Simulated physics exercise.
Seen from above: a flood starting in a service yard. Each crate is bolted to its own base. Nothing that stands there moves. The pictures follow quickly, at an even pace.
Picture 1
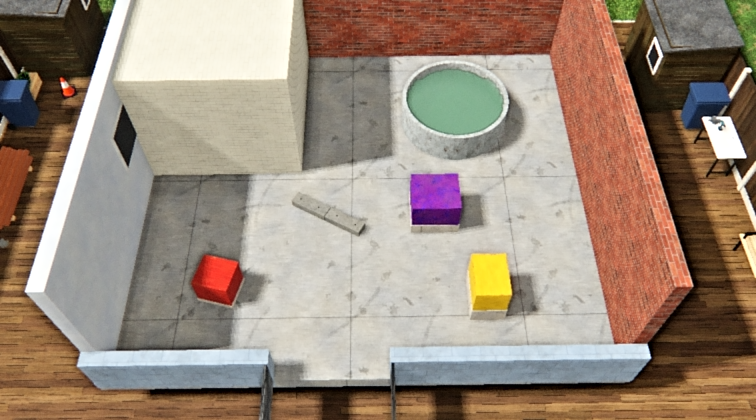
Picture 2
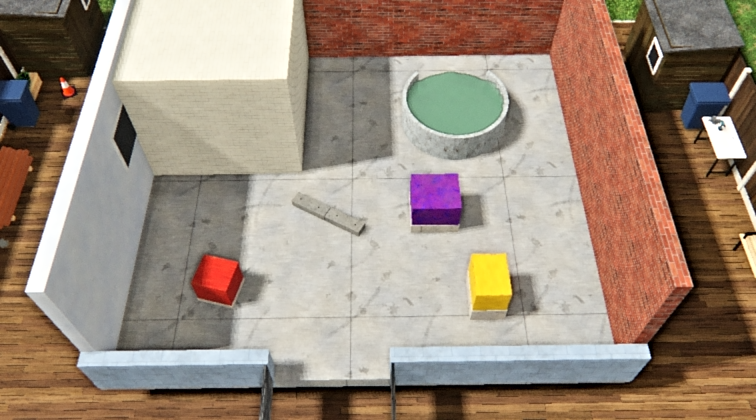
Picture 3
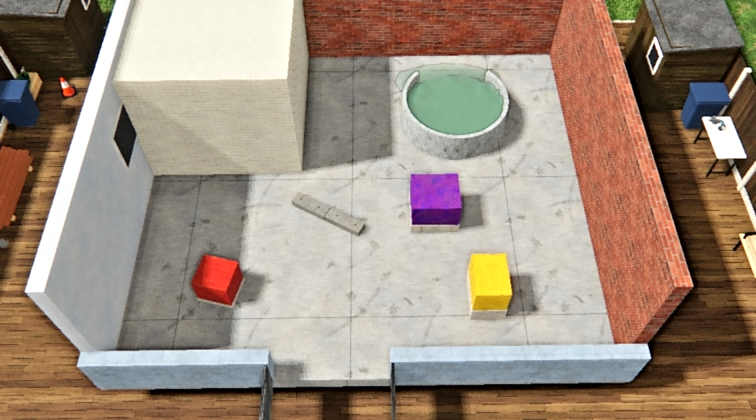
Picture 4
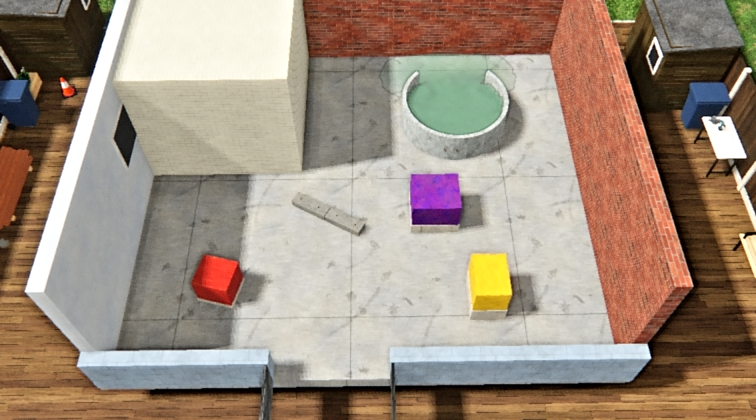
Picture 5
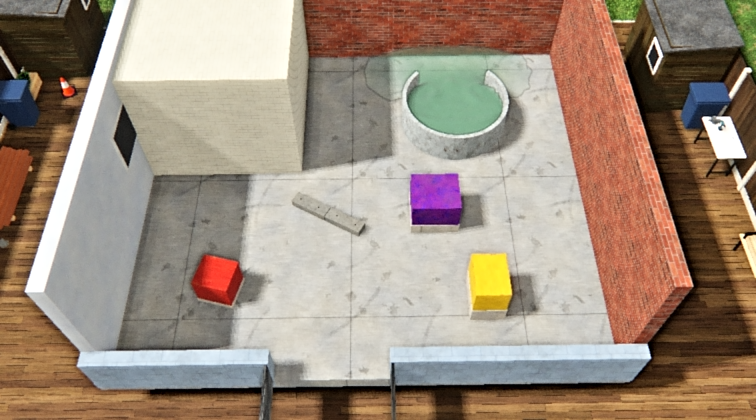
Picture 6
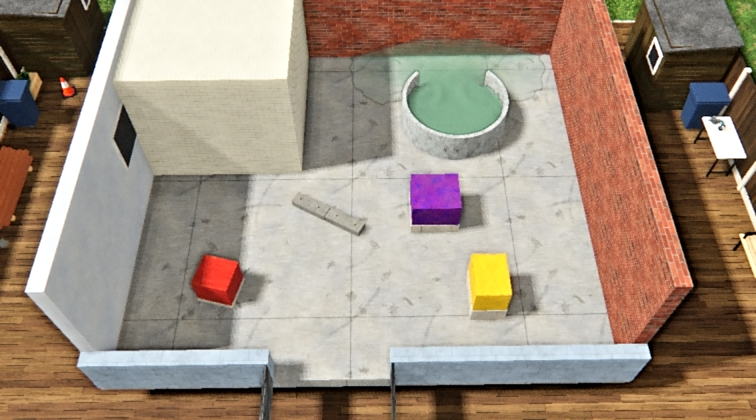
Greenish water slips through a gap in the far rim of a round stone pool and spreads thinly over the paving toward the brick wall behind, widening to both sides. The walled yard is seen from above by a still camera. A large cream block stands at upper left, a grey slab near the centre, and red, purple and yellow boxes sit unmoving in front.
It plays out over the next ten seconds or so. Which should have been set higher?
In the end: The red crate keeps dry; the purple crate keeps dry; the yellow crate keeps dry.
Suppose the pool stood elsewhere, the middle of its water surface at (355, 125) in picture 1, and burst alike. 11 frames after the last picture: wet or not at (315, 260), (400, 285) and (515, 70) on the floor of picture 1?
One after the other: Not flooded, clear, flooded.
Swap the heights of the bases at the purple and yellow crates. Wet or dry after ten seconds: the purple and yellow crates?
Then: Purple crate is spared, yellow crate stays dry.
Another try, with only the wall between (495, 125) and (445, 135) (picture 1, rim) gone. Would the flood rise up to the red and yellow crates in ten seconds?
In short: The red crate takes water, the yellow crate keeps dry.
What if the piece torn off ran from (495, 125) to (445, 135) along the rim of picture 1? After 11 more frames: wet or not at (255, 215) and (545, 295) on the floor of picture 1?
In that order: Not flooded, under water.
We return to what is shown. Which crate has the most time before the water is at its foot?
Last comes the one in red.
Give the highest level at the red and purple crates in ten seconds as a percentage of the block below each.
Roughly 20 per cent, then 60 per cent.
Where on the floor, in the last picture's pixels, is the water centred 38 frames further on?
At about (444, 161).
A moment on, water covers 10 % of the floor; the red crate not reached, the purple crate not reached, the yellow crate not reached.
Next, water covers 20 % of the floor; the red crate not reached, the purple crate not reached, the yellow crate not reached.
Then, water covers 35 % of the floor; the red crate not reached, the purple crate not reached, the yellow crate not reached.
Later, water covers 65 % of the floor; the red crate water round its plinth, the purple crate water round its plinth, the yellow crate water round its plinth.
In the end, water covers 75 % of the floor; the red crate stayed above the water, the purple crate stayed above the water, the yellow crate stayed above the water.
